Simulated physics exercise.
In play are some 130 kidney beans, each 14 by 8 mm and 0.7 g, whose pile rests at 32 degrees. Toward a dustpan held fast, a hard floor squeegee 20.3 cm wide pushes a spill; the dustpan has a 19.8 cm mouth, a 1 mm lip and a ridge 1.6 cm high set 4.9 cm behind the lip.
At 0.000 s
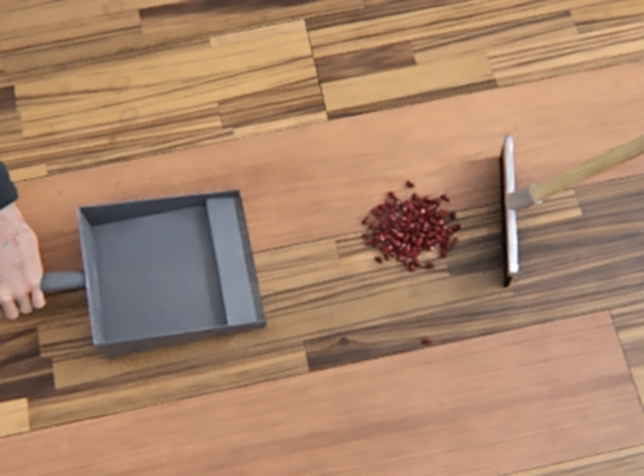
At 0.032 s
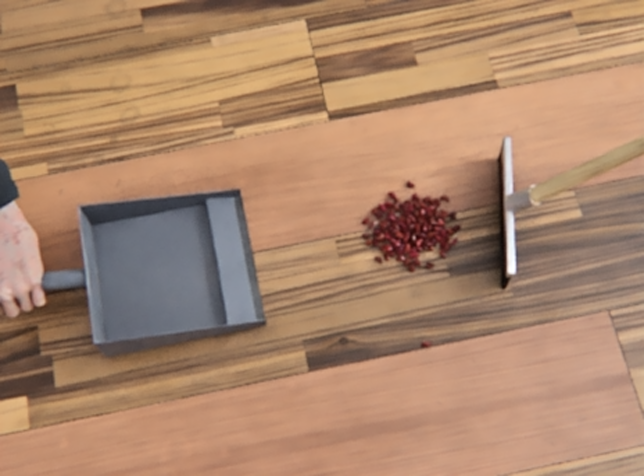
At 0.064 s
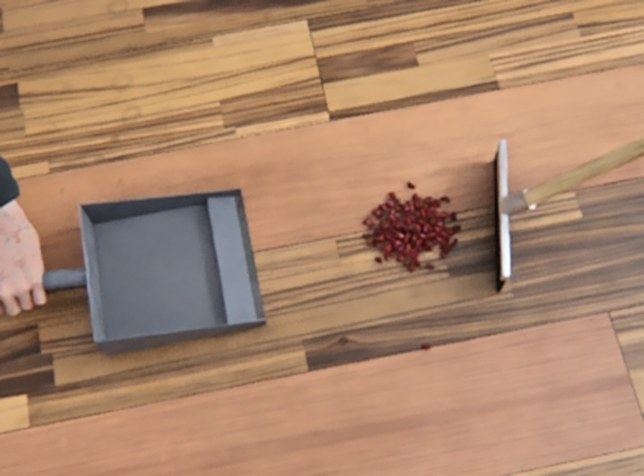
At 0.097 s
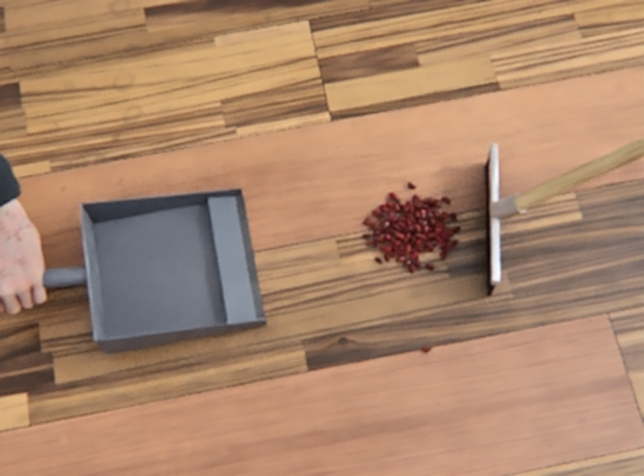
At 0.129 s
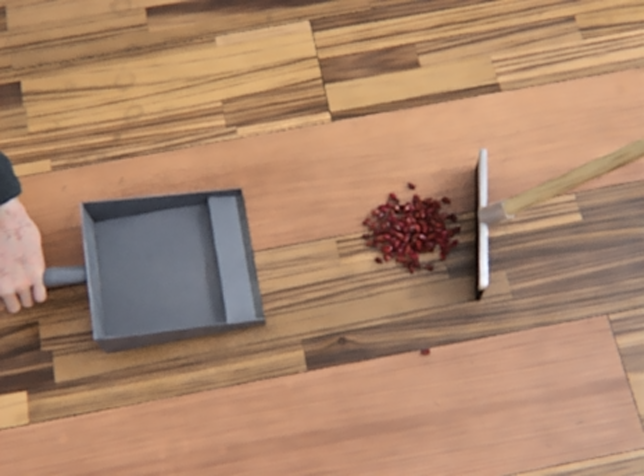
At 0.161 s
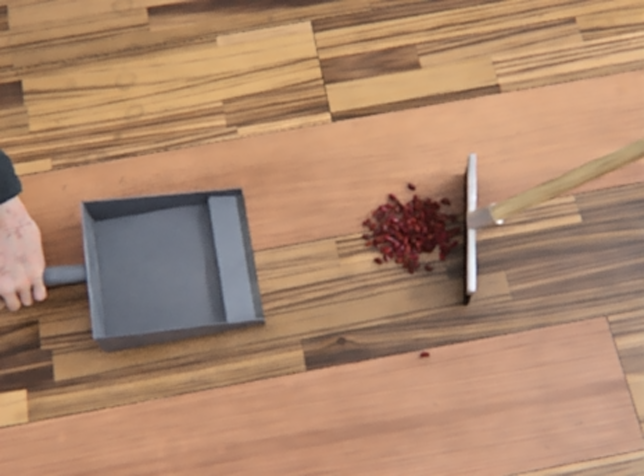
A hand at the left edge holds a grey dustpan still on a floor of mixed striped and plain brown wood, seen from above. To its right lies a loose pile of dark red beans, with one stray bean below. From the right, a squeegee with a thin upright blade and pale wooden handle slides left and slightly downward, reaching the pile's right edge, while the pile barely changes.
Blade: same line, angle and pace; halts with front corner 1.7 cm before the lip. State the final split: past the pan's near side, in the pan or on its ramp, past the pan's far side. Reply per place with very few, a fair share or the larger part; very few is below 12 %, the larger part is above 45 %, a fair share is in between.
Near side: Very few; pan: Very few; far side: Very few.
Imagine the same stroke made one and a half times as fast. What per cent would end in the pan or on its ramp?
Share: About 20 %.
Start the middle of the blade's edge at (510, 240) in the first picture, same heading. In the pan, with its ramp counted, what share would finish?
Roughly 5 percent, ramp included.
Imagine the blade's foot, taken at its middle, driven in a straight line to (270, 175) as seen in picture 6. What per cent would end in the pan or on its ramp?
Some 15 percent.
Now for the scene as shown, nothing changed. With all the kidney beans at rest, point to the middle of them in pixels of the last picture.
(271, 253) or so.
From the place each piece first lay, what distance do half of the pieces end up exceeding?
Around 20 centimetres.
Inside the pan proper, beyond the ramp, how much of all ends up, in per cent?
Around 0 percent.
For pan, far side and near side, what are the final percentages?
In per cent - near side 5, pan 5, far side 5.
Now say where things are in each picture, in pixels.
Blade from (512, 272) to (507, 142), moved 0.0 cm, 0 of the pieces shifted so far; middle of the pieces at (412, 229); pan at (162, 278), in the first picture.
Blade from (510, 273) to (506, 143), moved 0.3 cm, 0 of the pieces shifted so far; middle of the pieces at (412, 229), in the second picture.
Blade from (504, 276) to (501, 146), moved 1.1 cm, 1 of the pieces shifted so far; middle of the pieces at (412, 229), in the third picture.
Blade from (495, 281) to (493, 150), moved 2.5 cm, 1 of the pieces shifted so far; middle of the pieces at (412, 230), in the fourth picture.
Blade from (483, 286) to (482, 155), moved 4.1 cm, 1 of the pieces shifted so far; middle of the pieces at (412, 230), in the fifth picture.
Blade from (470, 291) to (471, 160), moved 5.8 cm, 1 of the pieces shifted so far; middle of the pieces at (412, 231); pan at (163, 274). The blade's pace is about 0.52 m/s, heading 10 degrees towards the viewer's side, in the sixth picture.
Then, at 0.41 s, middle of the blade 17 cm from the lip; 0 % over the lip, far side 0 %, near side 0 %.
After 0.58 s, middle of the blade 9 cm from the lip; 0 % over the lip, far side 0 %, near side 5 %.
After 0.87 s, middle of the blade 4 cm from the lip; 5 % over the lip, far side 5 %, near side 5 %.
At rest (2.1 s), near side 5 %, pan 5 %, far side 5 %, in front of the lip or behind the blade 80 %.
